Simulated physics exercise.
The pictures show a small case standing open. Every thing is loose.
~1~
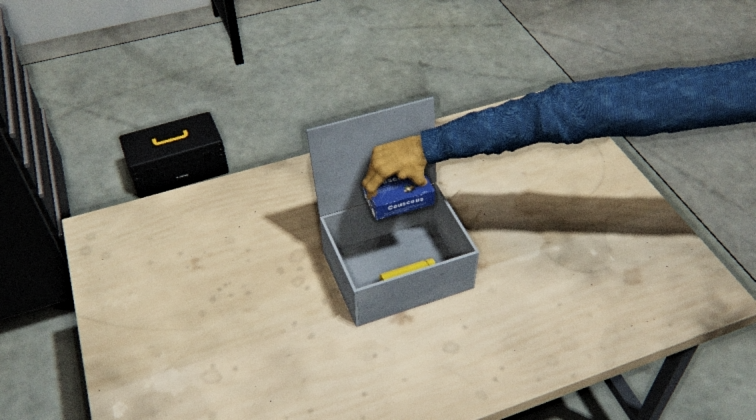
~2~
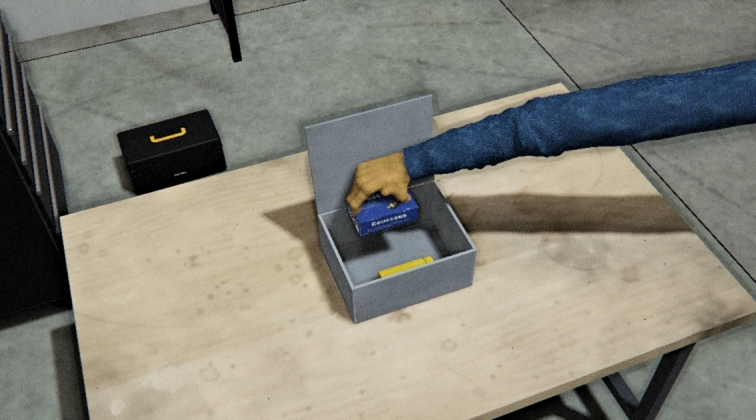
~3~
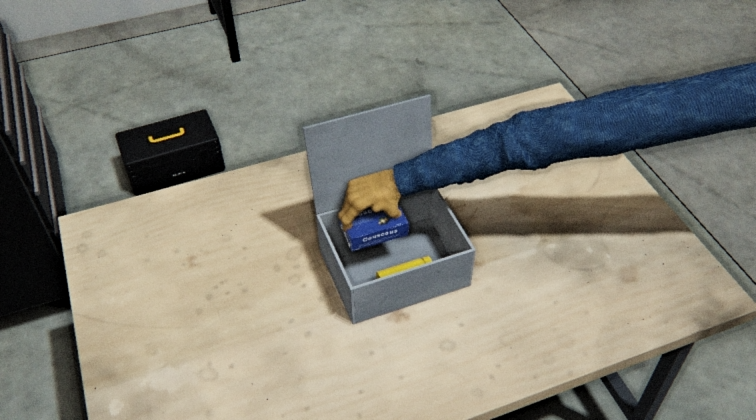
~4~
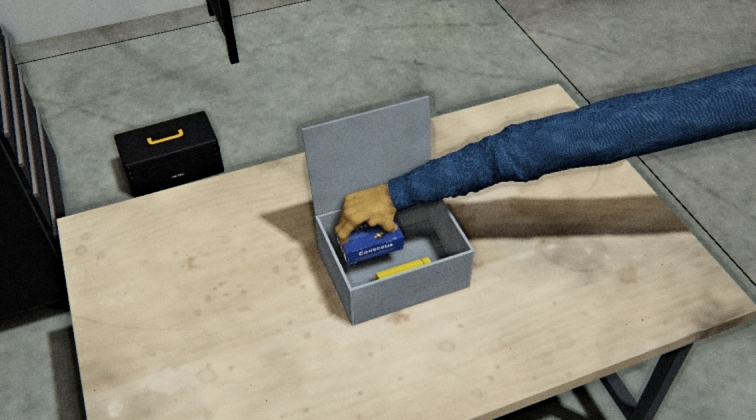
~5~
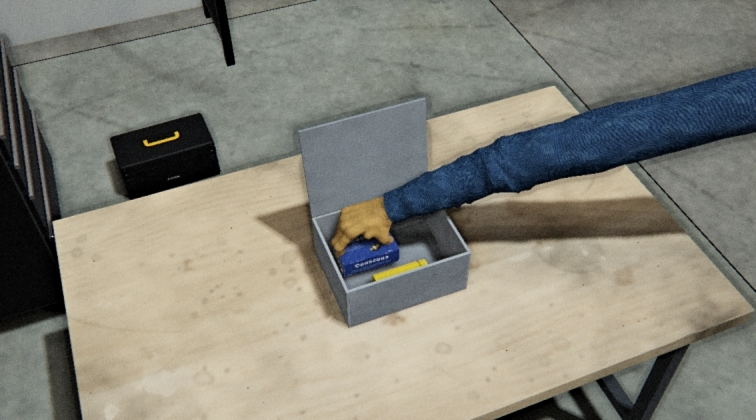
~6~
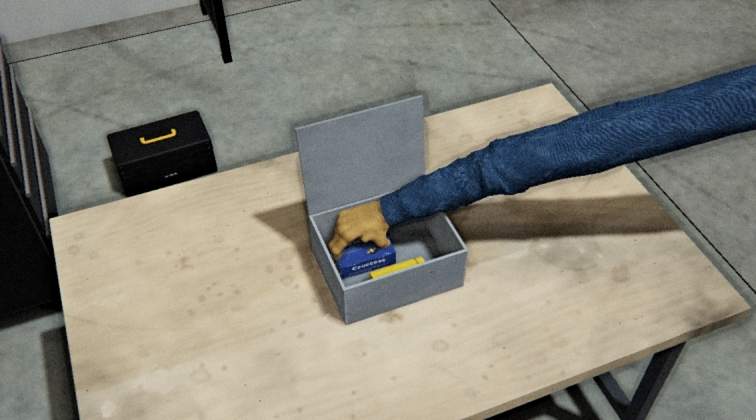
A gloved hand in a blue sleeve held a blue packet above an open grey case on a wooden table, then lowered it inside, beside a yellow item, and kept hold of it.
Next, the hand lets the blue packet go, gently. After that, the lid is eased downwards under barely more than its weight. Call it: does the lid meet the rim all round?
Yes, the lid sits flat.
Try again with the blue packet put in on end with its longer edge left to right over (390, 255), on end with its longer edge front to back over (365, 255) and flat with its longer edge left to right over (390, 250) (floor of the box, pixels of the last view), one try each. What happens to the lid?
The first placement leaves the lid partly open, the second partly open, and the third fully closed.
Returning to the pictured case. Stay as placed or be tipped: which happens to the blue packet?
Result: The blue packet remains as it was set.
Then, 1.40 s later than the last frame, lid 72° above the rim.
Then, 2.00 s later than the last frame, lid 30° above the rim.
When it is over, lid shut; both as before. End places, in pixels of the last picture, blue packet near (363, 253).
